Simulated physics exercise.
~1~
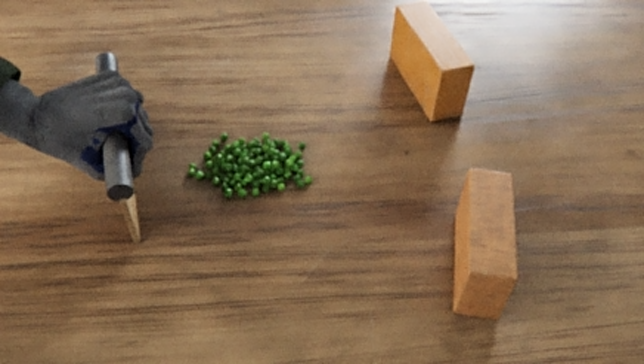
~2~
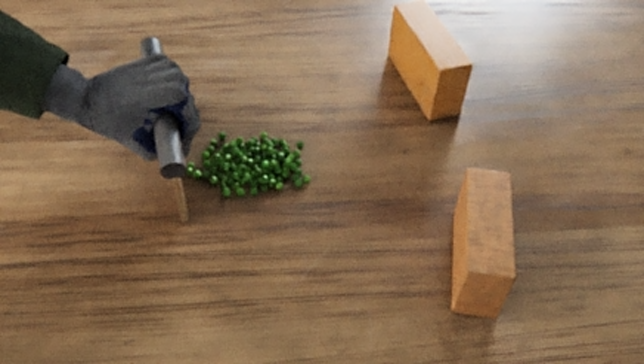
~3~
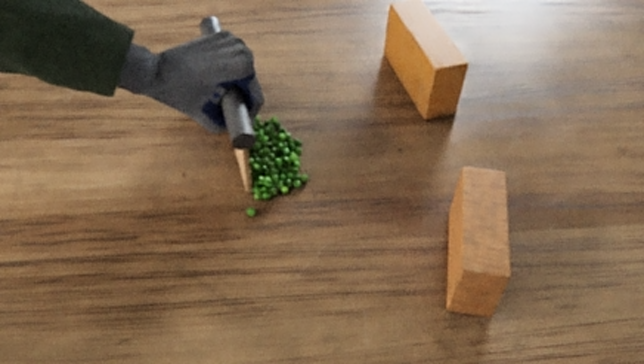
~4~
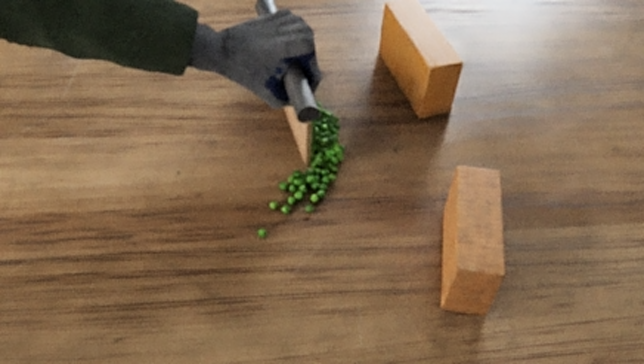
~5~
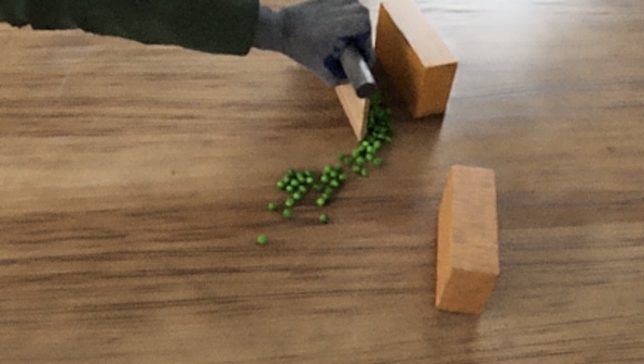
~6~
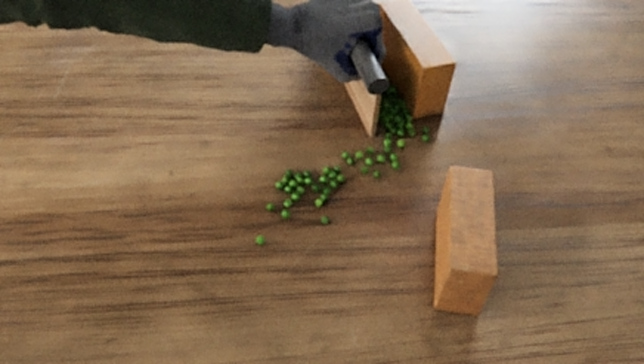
On a wooden tabletop, a gloved hand pushes a pile of green peas rightward with a handled scraper, angling toward the upper of two orange-brown blocks. Some peas trail behind, and the scraper ends close to that block with peas gathered beside it, short of the gap.
